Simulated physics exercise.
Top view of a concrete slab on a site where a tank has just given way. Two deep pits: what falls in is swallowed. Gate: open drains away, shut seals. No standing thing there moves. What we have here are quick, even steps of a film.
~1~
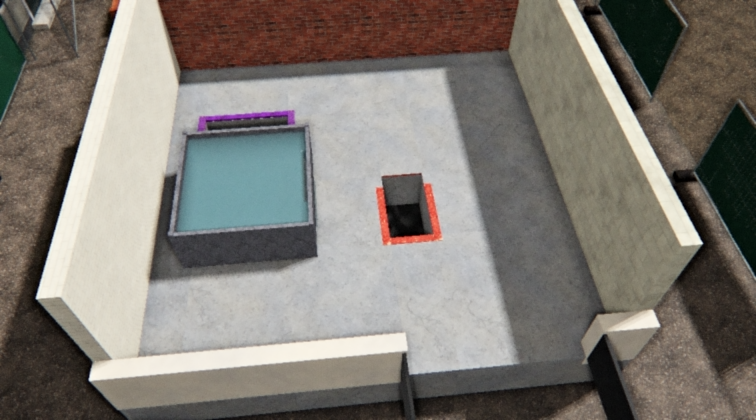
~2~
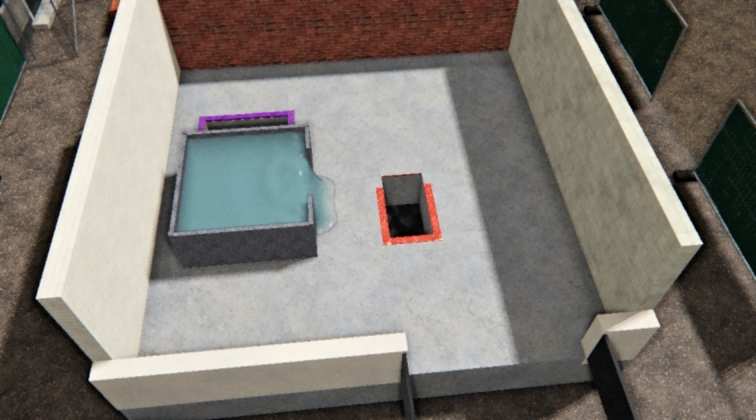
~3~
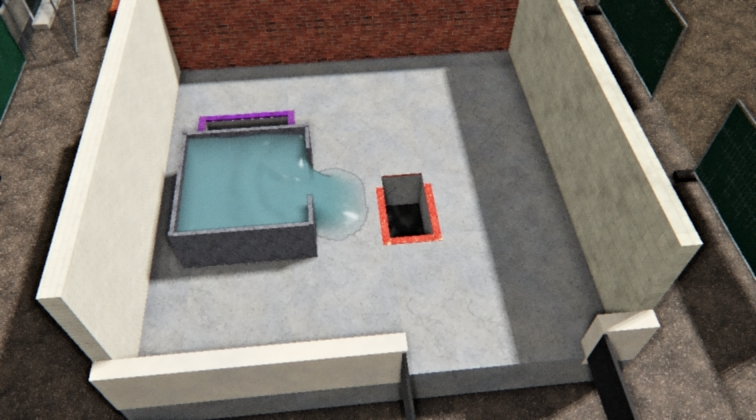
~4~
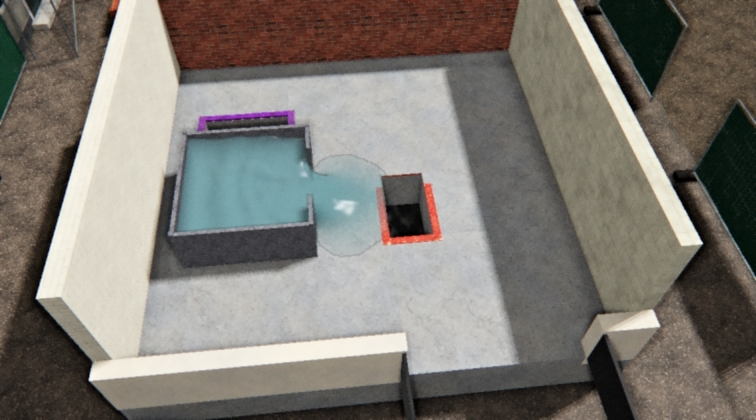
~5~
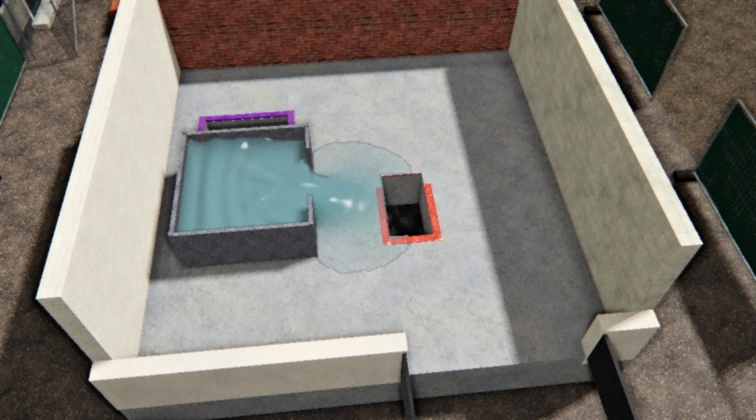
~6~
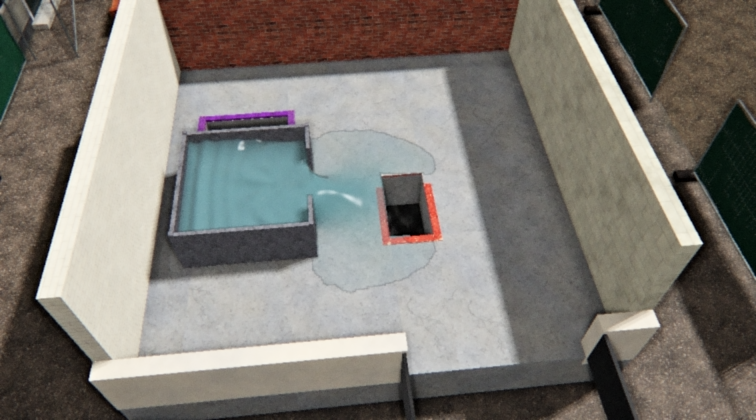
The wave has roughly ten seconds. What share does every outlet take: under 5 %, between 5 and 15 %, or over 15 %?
In order: The gate is moderately busy - draining five to fifteen per cent. The red pit is busy - draining past fifteen per cent. The purple pit is nearly idle - draining beneath five per cent.
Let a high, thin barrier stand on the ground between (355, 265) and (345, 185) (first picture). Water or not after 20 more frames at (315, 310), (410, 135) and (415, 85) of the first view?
Going spot by spot: Drenched, then drenched, then drenched.
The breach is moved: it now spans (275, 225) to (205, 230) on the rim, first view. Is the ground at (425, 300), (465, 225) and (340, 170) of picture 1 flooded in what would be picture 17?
Spot by spot: Soaked through, then unaffected, then unaffected.
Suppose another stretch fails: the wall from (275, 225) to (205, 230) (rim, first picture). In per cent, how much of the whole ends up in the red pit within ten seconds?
Roughly, in per cent: Red 4.
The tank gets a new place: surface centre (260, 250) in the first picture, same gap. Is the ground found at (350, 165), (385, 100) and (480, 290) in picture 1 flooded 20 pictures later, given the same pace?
In order: Unflooded, then unflooded, then inundated.
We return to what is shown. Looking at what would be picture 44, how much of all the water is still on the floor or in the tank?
I'd say roughly 48 percent.
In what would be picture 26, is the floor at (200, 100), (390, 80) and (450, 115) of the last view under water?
Well, in turn they'd be dry underfoot, wet underfoot and wet underfoot.
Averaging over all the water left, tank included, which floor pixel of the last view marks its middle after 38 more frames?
At about (352, 180).
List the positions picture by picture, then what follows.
In the first picture, still water in the water tank at (245, 179).
In the second picture, the front is at (323, 180), out from the gap at (310, 195).
In the third picture, water pours out at (310, 196) and has run to (362, 216).
In the fourth picture, the front is at (379, 173), out from the gap at (310, 196).
In the fifth picture, water pours out at (310, 196) and has run to (402, 166).
In the sixth picture, the front is at (429, 161), out from the gap at (310, 195).
A moment on, water covers 25 % of the floor; the gate 0 %, the red pit 15 %, the purple pit 0 %.
Next, water covers 40 % of the floor; the gate 1 %, the red pit 25 %, the purple pit 0 %.
Then, water covers 35 % of the floor; the gate 3 %, the red pit 35 %, the purple pit 0 %.
Later, water covers 40 % of the floor; the gate 5 %, the red pit 47 %, the purple pit 0 %.
In the end, water covers 60 % of the floor; the gate 8 %, the red pit 55 %, the purple pit 0 %.
